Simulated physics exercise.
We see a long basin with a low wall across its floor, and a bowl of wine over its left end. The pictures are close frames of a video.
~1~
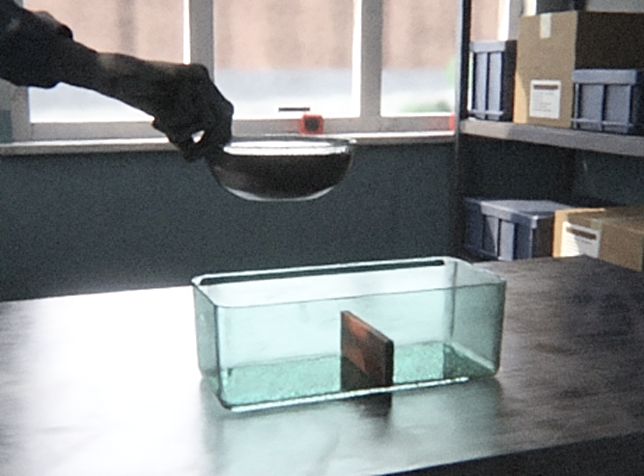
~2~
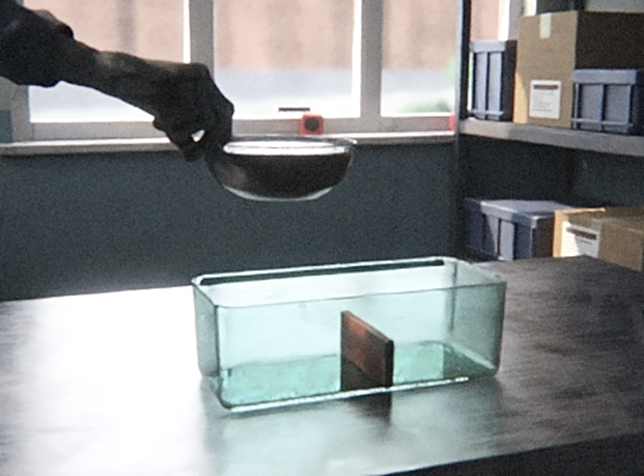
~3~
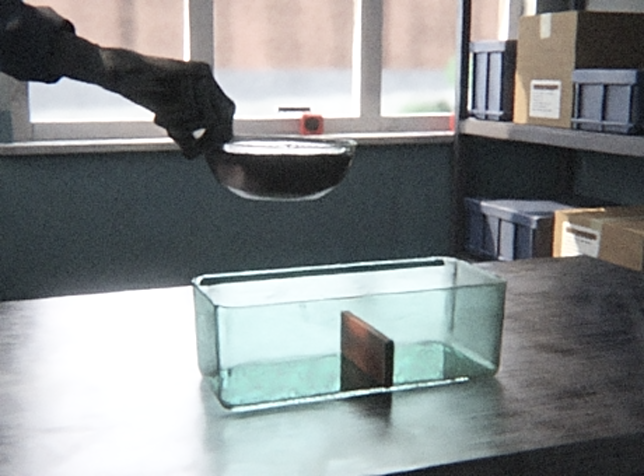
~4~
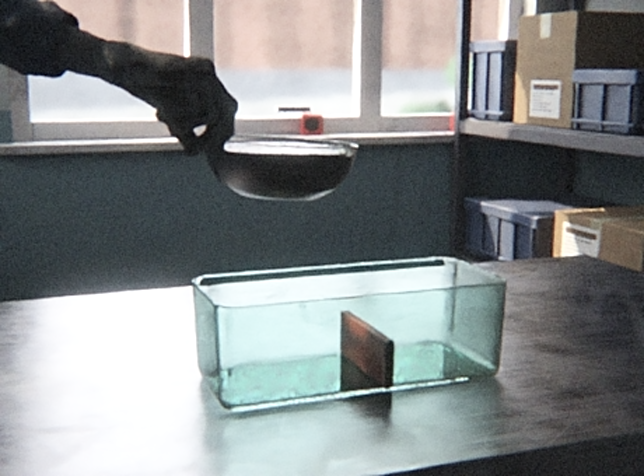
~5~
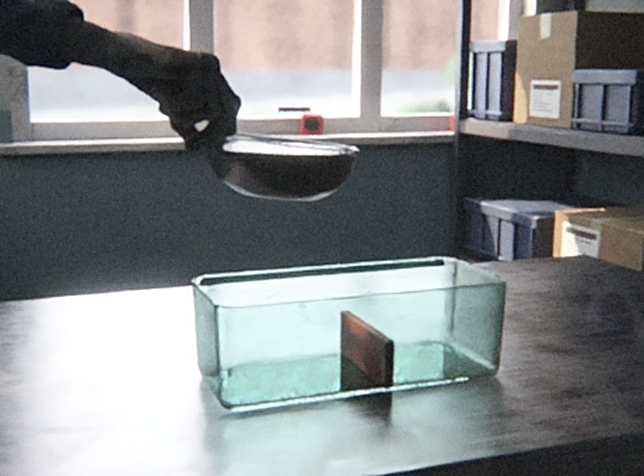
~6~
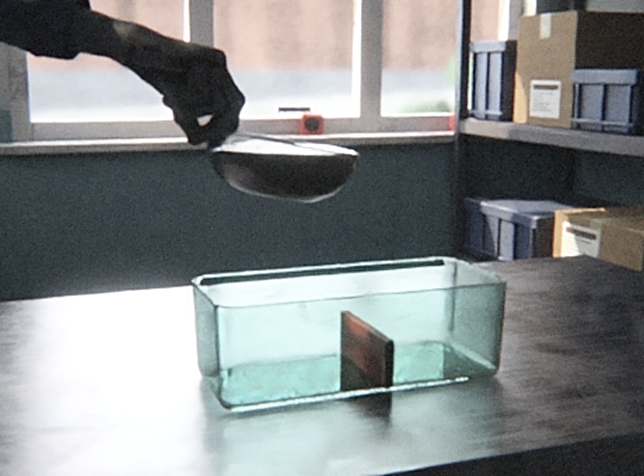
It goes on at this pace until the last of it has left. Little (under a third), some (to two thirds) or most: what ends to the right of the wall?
In the end over two thirds is right of the wall.
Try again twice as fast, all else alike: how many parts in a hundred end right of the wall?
Roughly 65 in a hundred.
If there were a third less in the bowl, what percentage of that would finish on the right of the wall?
It comes to 75 per cent or so.
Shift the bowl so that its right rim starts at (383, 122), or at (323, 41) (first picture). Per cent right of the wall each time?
The first gives 95 %, the second 75 %.
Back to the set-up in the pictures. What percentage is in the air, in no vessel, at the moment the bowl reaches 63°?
Close to 35 per cent.
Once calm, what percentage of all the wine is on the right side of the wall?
Close to 80 per cent.
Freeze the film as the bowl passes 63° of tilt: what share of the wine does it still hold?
Roughly 30 in a hundred.
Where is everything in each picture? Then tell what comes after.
The first picture shows tilt 0°; pouring edge (350, 141); surface from (206, 151) to (345, 147); the long basin's rim runs from (204, 294) to (480, 270); the wall's top is at (365, 326).
The second picture shows tilt 0°; pouring edge (350, 142); surface from (206, 151) to (345, 148).
The third picture shows tilt 2°; pouring edge (350, 143); surface from (207, 151) to (345, 149).
The fourth picture shows tilt 4°; pouring edge (351, 146); surface from (208, 150) to (346, 150).
The fifth picture shows tilt 7°; pouring edge (351, 150); surface from (210, 149) to (346, 150).
The sixth picture shows tilt 10°; pouring edge (352, 154); surface from (211, 150) to (349, 150).
A moment on, the bowl is tipped part way and 29 per cent is still to pour, 2 is left of the wall and 35 right of it.
Next, the bowl is tipped on its side and 0 per cent is still to pour, 16 is left of the wall and 81 right of it.
Then the bowl is tipped right over and 0 per cent is still to pour, 18 is left of the wall and 82 right of it.
Later the bowl is tipped right over and 0 per cent is still to pour, 18 is left of the wall and 82 right of it.
In the end 18 per cent lies left of the wall, 82 right of it and 1 outside.
